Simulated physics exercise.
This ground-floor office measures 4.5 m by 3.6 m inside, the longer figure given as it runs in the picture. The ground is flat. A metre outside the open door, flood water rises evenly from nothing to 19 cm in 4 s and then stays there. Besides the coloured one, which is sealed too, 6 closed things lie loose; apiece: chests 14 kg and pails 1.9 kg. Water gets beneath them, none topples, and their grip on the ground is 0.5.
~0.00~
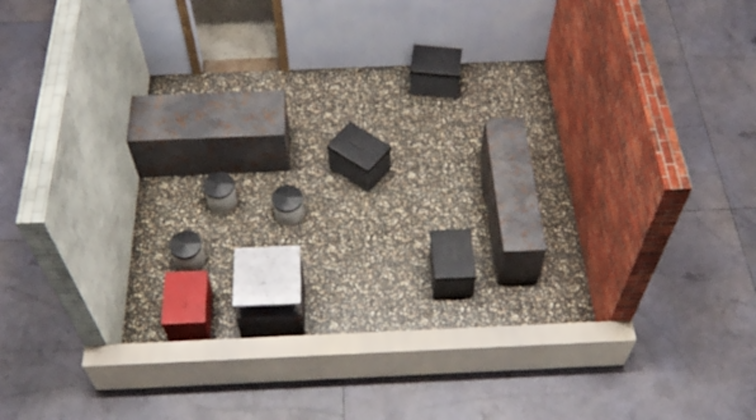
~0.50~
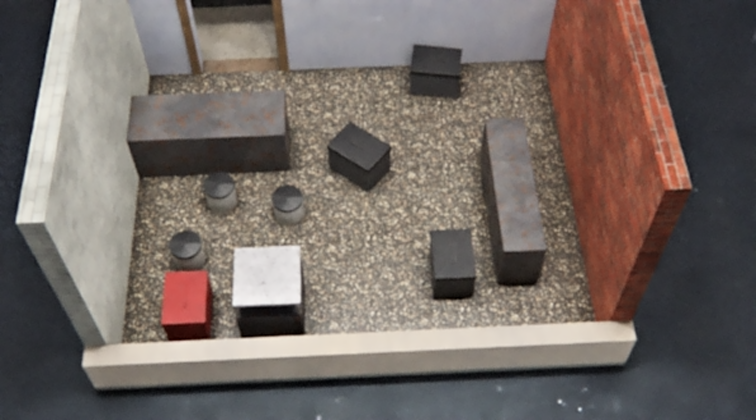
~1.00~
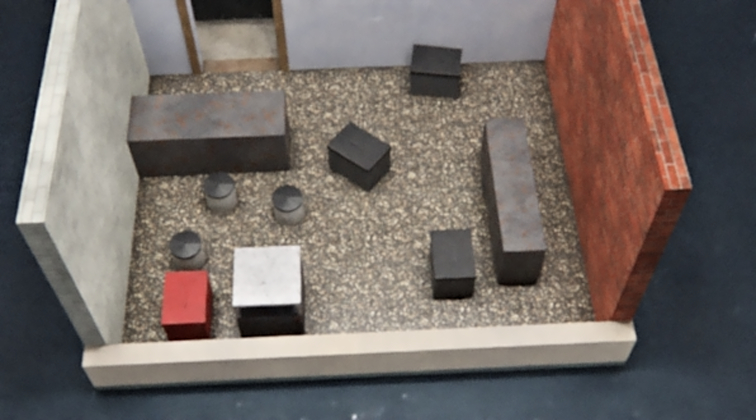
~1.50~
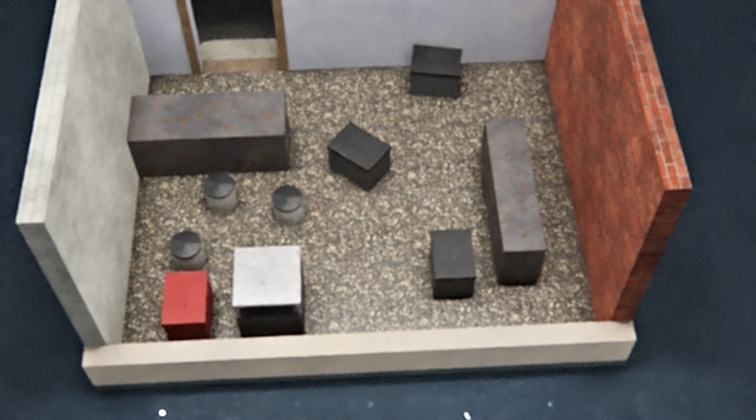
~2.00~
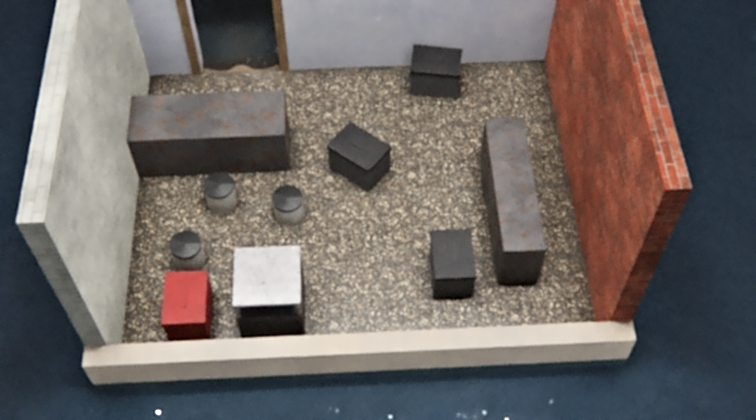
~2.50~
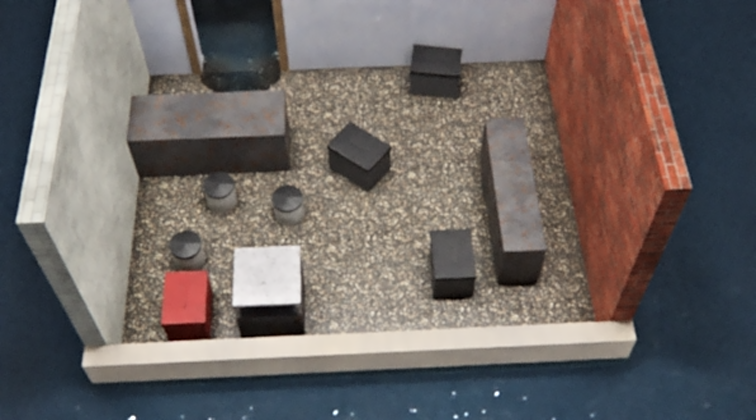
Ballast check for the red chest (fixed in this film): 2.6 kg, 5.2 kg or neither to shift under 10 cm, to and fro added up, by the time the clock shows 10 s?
I expect that the smaller load will do.
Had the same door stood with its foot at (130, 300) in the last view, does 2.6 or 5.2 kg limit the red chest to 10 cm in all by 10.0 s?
In that case neither weight holds it.
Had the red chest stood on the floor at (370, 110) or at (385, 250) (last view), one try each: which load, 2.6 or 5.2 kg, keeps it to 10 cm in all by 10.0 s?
In that order: Neither is enough; only the larger holds.
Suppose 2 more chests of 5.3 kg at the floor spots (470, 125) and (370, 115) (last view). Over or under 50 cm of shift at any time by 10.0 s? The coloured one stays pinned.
In that order: More, over.
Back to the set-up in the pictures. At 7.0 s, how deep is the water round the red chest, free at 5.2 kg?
Roughly 0 cm.
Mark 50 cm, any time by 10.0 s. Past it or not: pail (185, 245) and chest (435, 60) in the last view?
In turn: Less, over.
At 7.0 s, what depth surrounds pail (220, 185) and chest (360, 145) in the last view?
Roughly 1 and 3 cm.
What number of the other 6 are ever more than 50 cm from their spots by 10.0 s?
That makes 1.
After 3.5 s the red chest would be 0 cm from its start with 2.6 kg and 0 cm from its start with 5.2 kg; 0 cm of water round it then.
After 4.5 s the red chest would be 0 cm from its start with 2.6 kg and 0 cm from its start with 5.2 kg; 0 cm of water round it then.
After 7.0 s the red chest would be 0 cm from its start with 2.6 kg and 0 cm from its start with 5.2 kg; 0 cm of water round it then.
After 10.0 s the red chest would be 0 cm from its start with 2.6 kg and 0 cm from its start with 5.2 kg; 0 cm of water round it then.
